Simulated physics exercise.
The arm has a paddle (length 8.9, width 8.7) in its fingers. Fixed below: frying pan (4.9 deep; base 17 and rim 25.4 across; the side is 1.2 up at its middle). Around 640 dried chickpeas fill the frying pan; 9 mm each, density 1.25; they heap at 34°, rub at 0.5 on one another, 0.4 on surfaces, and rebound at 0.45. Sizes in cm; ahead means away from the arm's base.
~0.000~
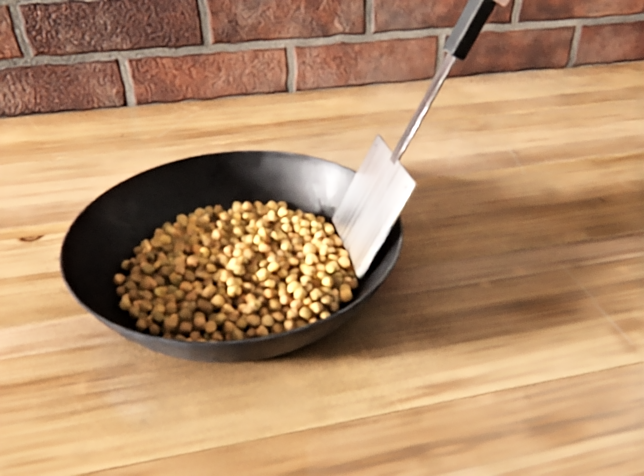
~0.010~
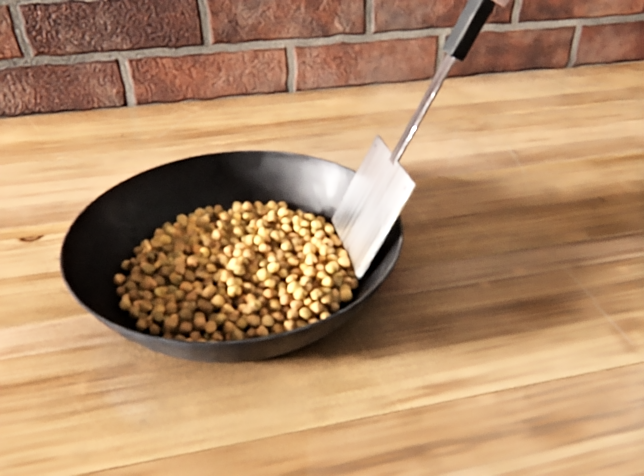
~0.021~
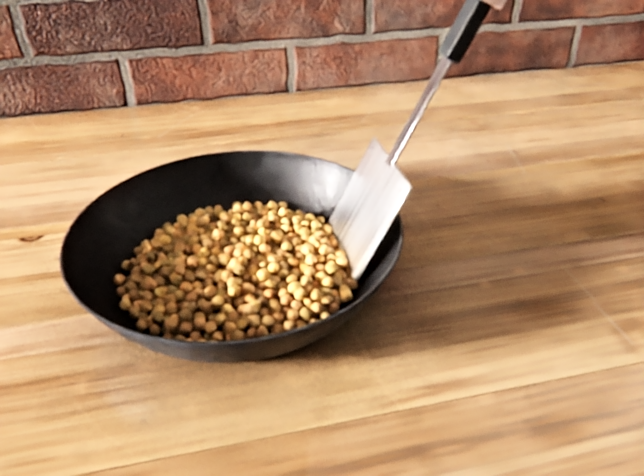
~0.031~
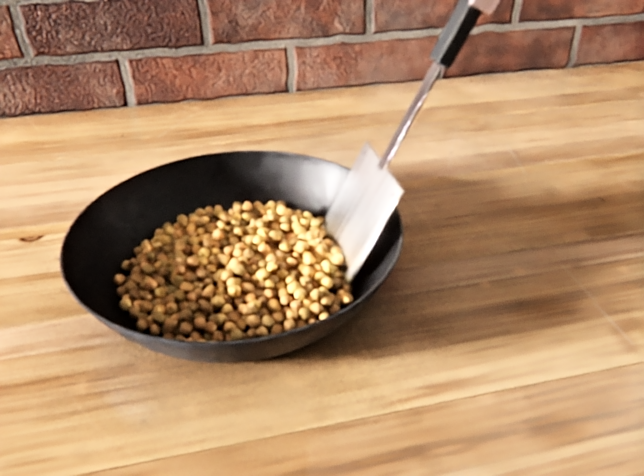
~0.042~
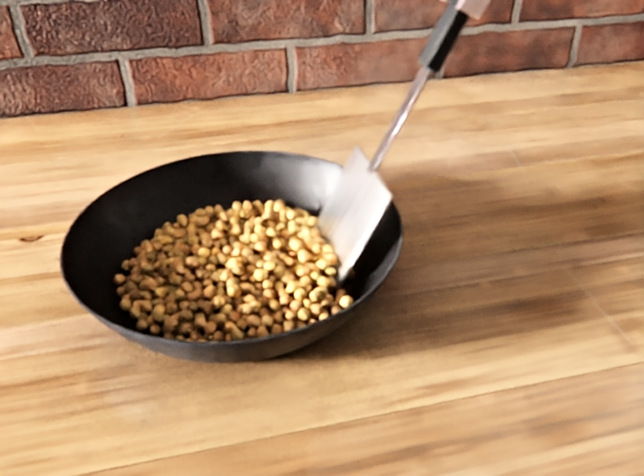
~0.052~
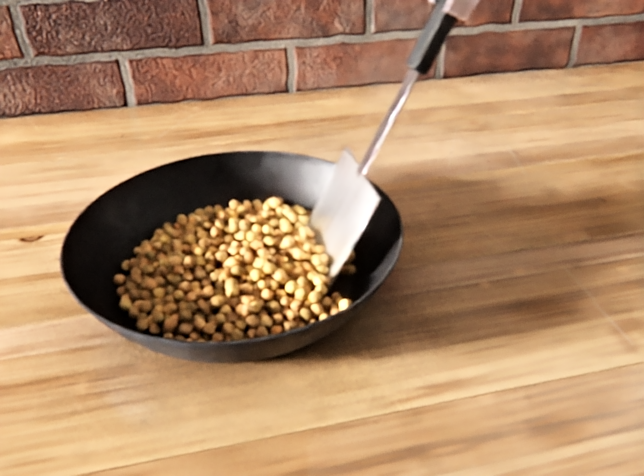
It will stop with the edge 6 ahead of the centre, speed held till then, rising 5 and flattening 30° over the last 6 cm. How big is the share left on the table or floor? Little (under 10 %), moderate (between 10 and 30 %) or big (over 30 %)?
On the table or floor the share is little, under 10 %.
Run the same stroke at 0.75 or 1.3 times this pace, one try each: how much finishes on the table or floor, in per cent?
Some 0 and 10 per cent.
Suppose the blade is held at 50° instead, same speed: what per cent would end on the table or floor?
In that case some 5 per cent.
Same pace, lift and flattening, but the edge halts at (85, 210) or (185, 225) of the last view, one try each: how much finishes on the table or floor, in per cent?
About 20 and 5 per cent.
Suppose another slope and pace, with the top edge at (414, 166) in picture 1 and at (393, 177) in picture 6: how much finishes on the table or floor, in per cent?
About 0 per cent.
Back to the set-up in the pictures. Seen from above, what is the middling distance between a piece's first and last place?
About 3 cm.
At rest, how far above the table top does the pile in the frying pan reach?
About 4.5 cm.
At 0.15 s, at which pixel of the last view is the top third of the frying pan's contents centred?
At about (196, 255).
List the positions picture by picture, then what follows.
The first picture shows the paddle top edge at (396, 157), sloping 64°; upper third of the load around (239, 263), from x 120 to 355, top at y 205; 639 in the frying pan.
The second picture shows the paddle top edge at (395, 158), sloping 64°; upper third of the load around (239, 263), from x 120 to 355, top at y 205.
The third picture shows the paddle top edge at (392, 160), sloping 64°; upper third of the load around (239, 263), from x 120 to 355, top at y 205.
The fourth picture shows the paddle top edge at (384, 164), sloping 64°; upper third of the load around (245, 261), from x 120 to 350, top at y 205.
The fifth picture shows the paddle top edge at (373, 168), sloping 64°; upper third of the load around (250, 259), from x 120 to 350, top at y 205.
The sixth picture shows the paddle top edge at (362, 171), sloping 64°; upper third of the load around (251, 256), from x 120 to 350, top at y 205; 639 in the frying pan.
After 0.10 s, sloping 64°, highest piece 8 above the table; 639 in the frying pan.
After 0.15 s, sloping 53°, highest piece 12 above the table; 638 in the frying pan, 1 on the blade or in flight.
After 0.37 s, sloping 34°, highest piece 5 above the table; 608 in the frying pan, 30 on the table or floor, 1 on the blade or in flight.
After 1.42 s, sloping 34°, highest piece 4 above the table; 608 in the frying pan, 31 on the table or floor.
In the end, 608 in the frying pan, 31 on the table or floor. That is 5 % on the table or floor.
